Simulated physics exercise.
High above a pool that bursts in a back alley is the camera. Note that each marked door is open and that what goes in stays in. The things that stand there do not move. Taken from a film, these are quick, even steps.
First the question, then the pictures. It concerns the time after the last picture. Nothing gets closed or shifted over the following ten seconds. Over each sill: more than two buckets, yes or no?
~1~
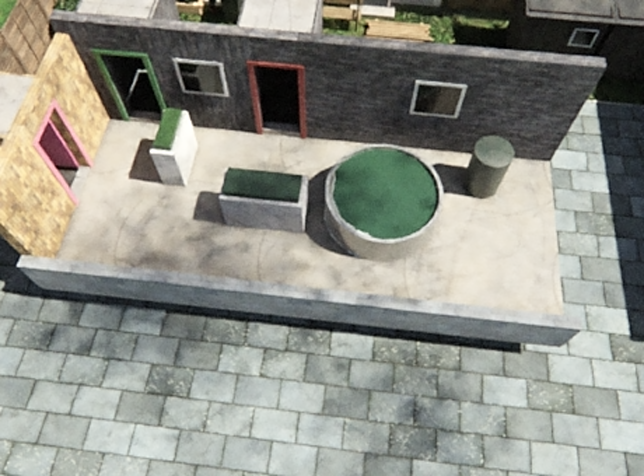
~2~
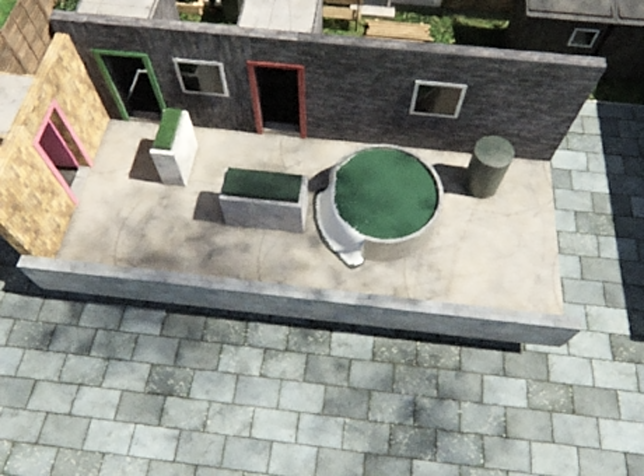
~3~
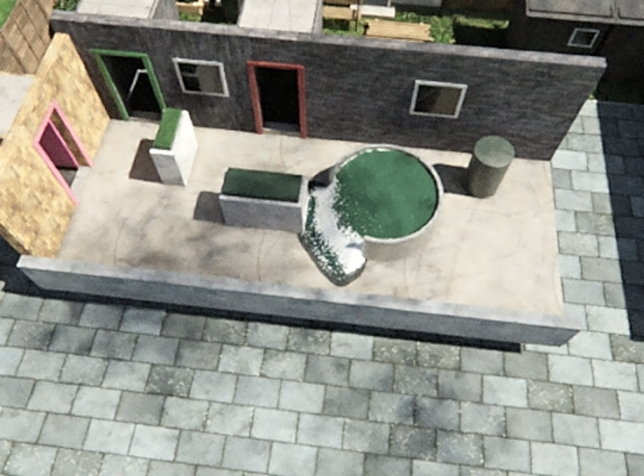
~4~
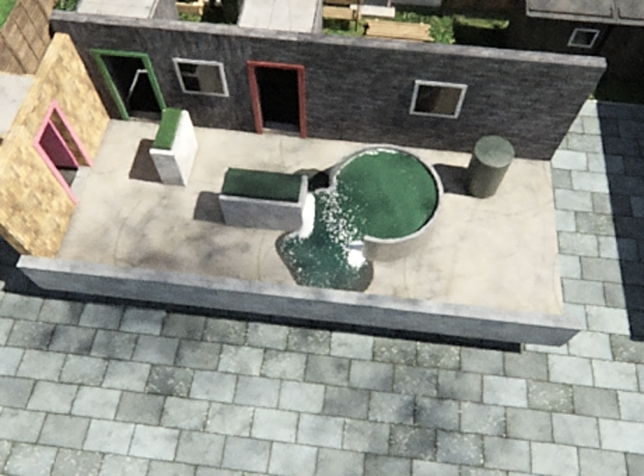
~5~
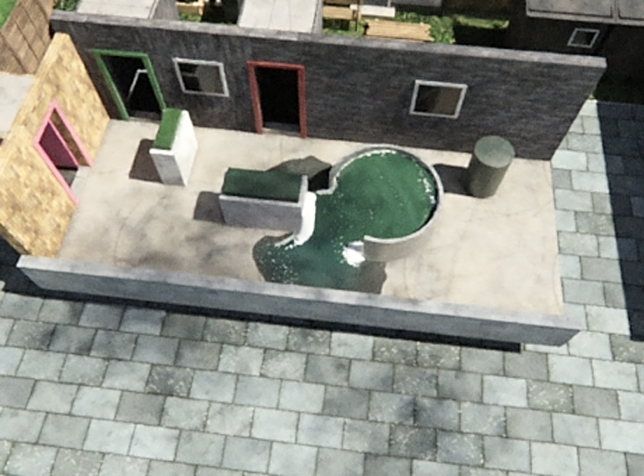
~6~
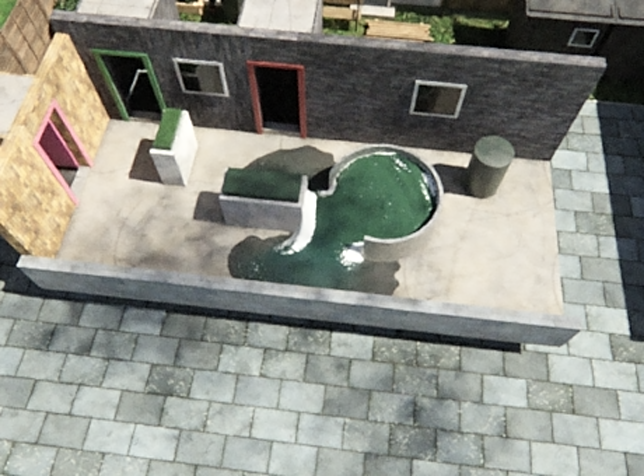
Pink door: Yes, more; red door: No, not more; green door: Yes, more.
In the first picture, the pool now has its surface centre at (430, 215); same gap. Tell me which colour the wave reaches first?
Answer: The red door.
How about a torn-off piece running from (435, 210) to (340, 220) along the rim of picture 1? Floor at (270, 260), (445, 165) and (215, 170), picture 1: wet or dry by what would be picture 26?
Listed order gives sopping; left alone; left alone.
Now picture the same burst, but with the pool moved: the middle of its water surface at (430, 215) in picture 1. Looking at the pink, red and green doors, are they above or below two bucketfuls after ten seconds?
So here's how it goes: Pink clears the threshold, red comes up short, and green clears the threshold.
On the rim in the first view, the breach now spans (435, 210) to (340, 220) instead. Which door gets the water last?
Last in line is the door marked red.
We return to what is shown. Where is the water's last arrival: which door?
The pink door.
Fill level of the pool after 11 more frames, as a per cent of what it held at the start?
Roughly 38 %.
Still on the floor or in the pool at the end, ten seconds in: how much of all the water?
Some 78 parts in a hundred have not run off.
A moment on, water covers 35 % of the floor; the pink door not reached, the red door wet at the sill, nothing in, the green door not reached.
Next, water covers 55 % of the floor; the pink door not reached, the red door wet at the sill, nothing in, the green door wet at the sill, nothing in.
Then, water covers 80 % of the floor; the pink door over two buckets in, the red door under two buckets in, the green door wet at the sill, nothing in.
Later, water covers 95 % of the floor; the pink door far over two buckets in, the red door under two buckets in, the green door over two buckets in.
In the end, water covers 100 % of the floor; the pink door far over two buckets in, the red door under two buckets in, the green door far over two buckets in.
